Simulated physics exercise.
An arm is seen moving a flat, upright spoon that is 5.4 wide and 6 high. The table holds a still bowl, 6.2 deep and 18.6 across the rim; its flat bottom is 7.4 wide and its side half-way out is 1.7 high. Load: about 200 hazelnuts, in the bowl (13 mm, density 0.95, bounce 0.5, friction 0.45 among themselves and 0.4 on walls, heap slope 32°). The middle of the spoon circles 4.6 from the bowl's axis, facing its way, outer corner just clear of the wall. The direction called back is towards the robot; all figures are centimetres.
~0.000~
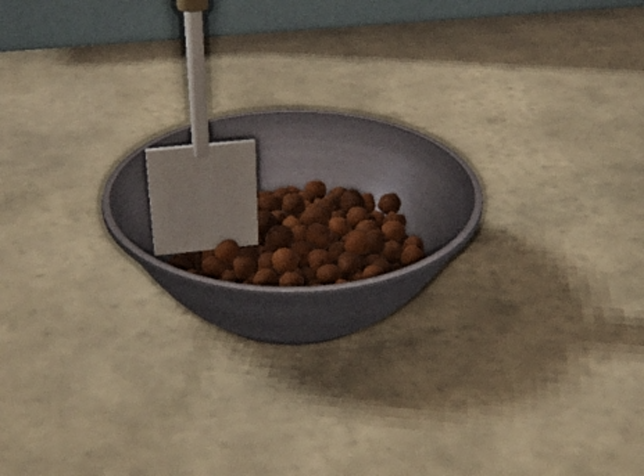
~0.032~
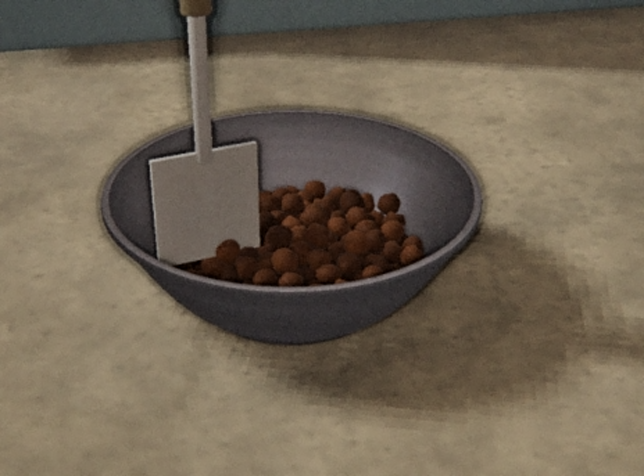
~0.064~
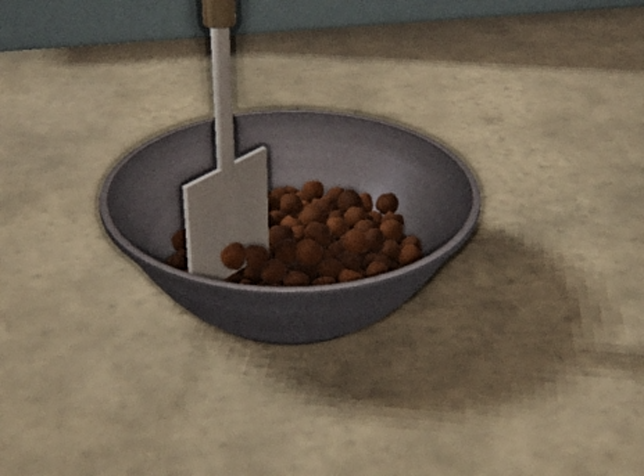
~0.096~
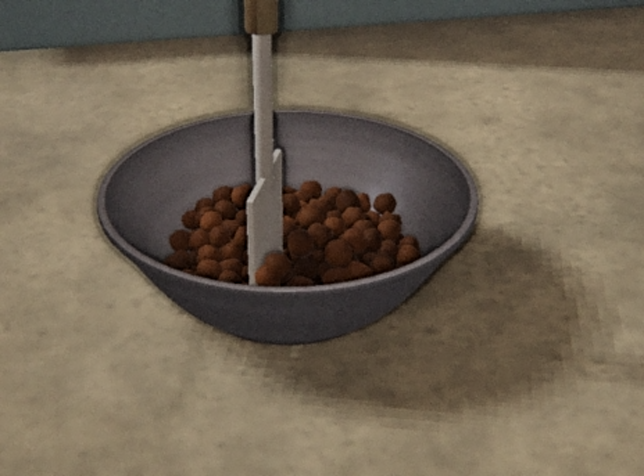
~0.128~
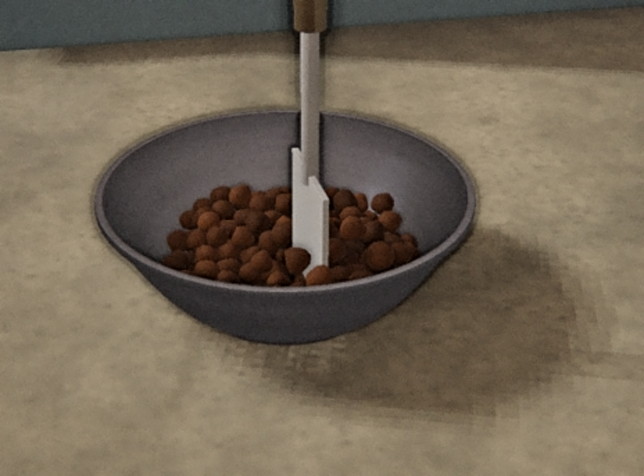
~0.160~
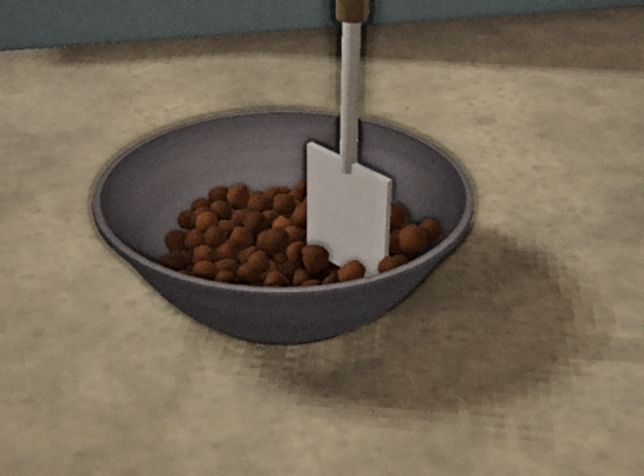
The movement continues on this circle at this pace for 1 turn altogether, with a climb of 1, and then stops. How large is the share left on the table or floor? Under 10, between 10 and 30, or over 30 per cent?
Between 10 and 30 per cent.
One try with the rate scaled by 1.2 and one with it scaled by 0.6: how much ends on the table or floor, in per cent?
It would be about 20 and 5 percent respectively.
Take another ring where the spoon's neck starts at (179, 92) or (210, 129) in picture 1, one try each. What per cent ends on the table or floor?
Roughly 0 % and 20 %.
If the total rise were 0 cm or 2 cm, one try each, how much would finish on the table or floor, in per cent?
Estimates: 20 % and 5 %.
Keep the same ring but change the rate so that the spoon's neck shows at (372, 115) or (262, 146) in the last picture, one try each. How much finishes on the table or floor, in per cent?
Around 15 and 0 percent, in that order.
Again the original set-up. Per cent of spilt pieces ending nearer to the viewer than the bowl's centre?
Around 40 percent of it.
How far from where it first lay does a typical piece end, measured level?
Some 2 centimetres or so.
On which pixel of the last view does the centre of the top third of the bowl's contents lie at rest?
(244, 265).
By 0.26 s, 210° round, highest piece 8 above the table; 194 in the bowl, 7 in flight or on the tool.
By 0.37 s, 298° round, highest piece 9 above the table; 184 in the bowl, 7 on the table or floor, 10 in flight or on the tool.
By 0.62 s, 0° round, highest piece 5 above the table; 173 in the bowl, 27 on the table or floor, 1 in flight or on the tool.
By 1.32 s, 0° round, highest piece 5 above the table; 173 in the bowl, 28 on the table or floor.
Final count, 173 in the bowl, 28 on the table or floor. That is 14 % on the table or floor.
